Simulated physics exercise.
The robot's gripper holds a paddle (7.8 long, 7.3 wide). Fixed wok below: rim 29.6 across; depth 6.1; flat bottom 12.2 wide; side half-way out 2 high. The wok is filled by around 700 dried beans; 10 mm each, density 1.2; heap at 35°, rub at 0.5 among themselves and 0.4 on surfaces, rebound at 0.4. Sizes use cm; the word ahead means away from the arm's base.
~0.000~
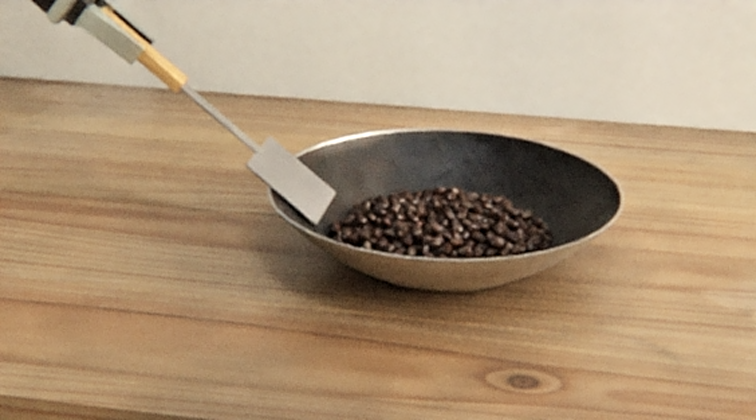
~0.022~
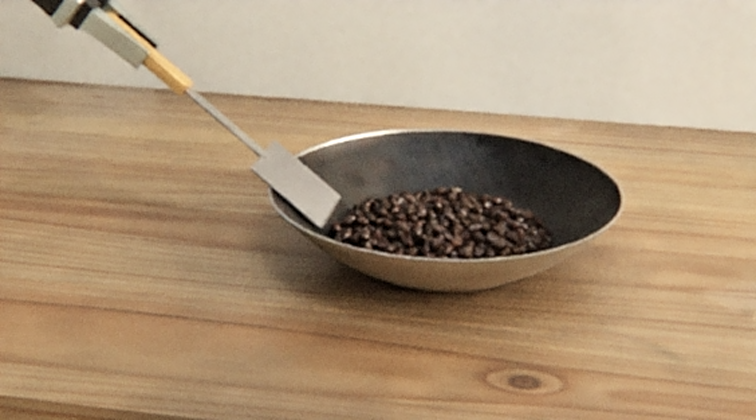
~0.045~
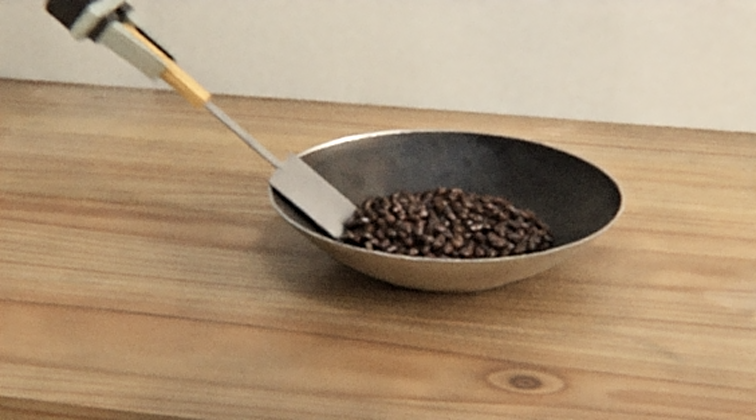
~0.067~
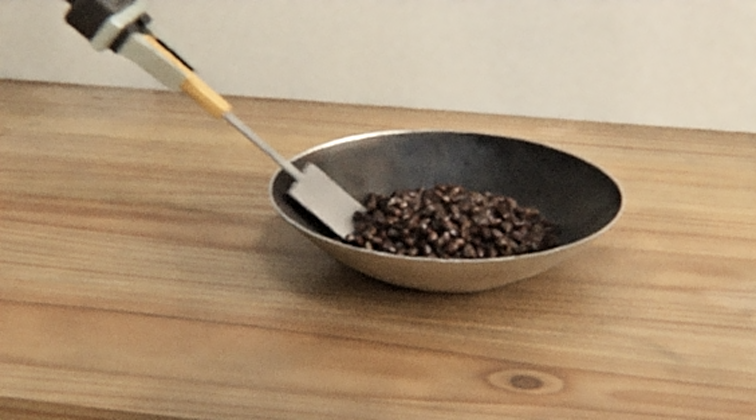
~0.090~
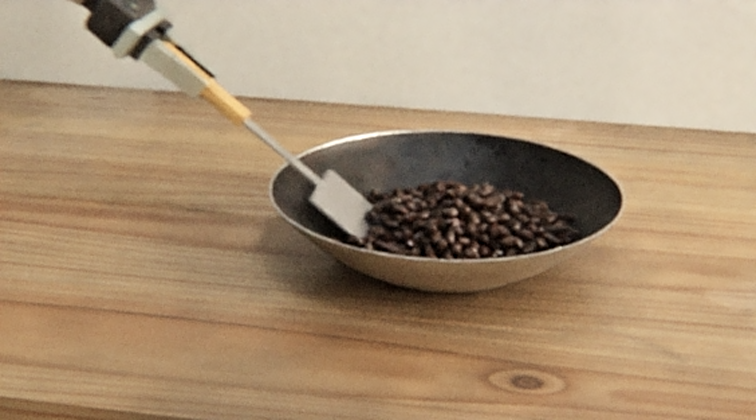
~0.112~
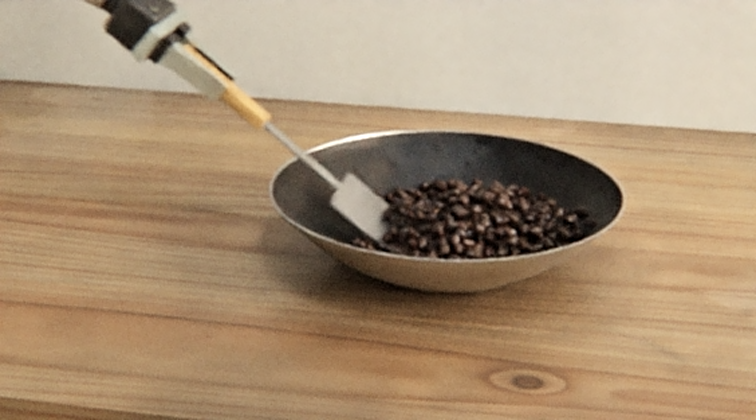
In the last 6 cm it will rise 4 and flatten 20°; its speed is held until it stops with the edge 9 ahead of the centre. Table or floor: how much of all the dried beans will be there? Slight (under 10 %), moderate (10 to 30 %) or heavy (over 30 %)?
Moderate.
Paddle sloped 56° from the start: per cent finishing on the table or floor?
It would then be close to 15 %.
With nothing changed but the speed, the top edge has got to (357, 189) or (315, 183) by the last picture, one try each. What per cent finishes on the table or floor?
About 20 and 5 percent.
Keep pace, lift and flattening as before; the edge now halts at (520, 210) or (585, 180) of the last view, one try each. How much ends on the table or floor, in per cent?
Around 0 per cent for the first try and 25 per cent for the second.
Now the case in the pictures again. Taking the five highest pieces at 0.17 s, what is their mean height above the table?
Somewhere around 5 centimetres high.
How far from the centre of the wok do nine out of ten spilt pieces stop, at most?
That's near 35 cm.
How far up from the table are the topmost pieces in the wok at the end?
Top of the heap: Roughly 6.0 cm above the table top.
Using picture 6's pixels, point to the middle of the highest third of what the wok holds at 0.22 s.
Roughly pixel (552, 213).
By 0.17 s, sloping 39°, highest piece 6 above the table; 695 in the wok.
By 0.22 s, sloping 31°, highest piece 7 above the table; 695 in the wok.
By 0.45 s, sloping 19°, highest piece 10 above the table; 593 in the wok, 61 on the table or floor, 41 on the blade or in flight.
By 1.50 s, sloping 19°, highest piece 6 above the table; 593 in the wok, 102 on the table or floor.
Final count, 593 in the wok, 102 on the table or floor. That is 15 % on the table or floor.
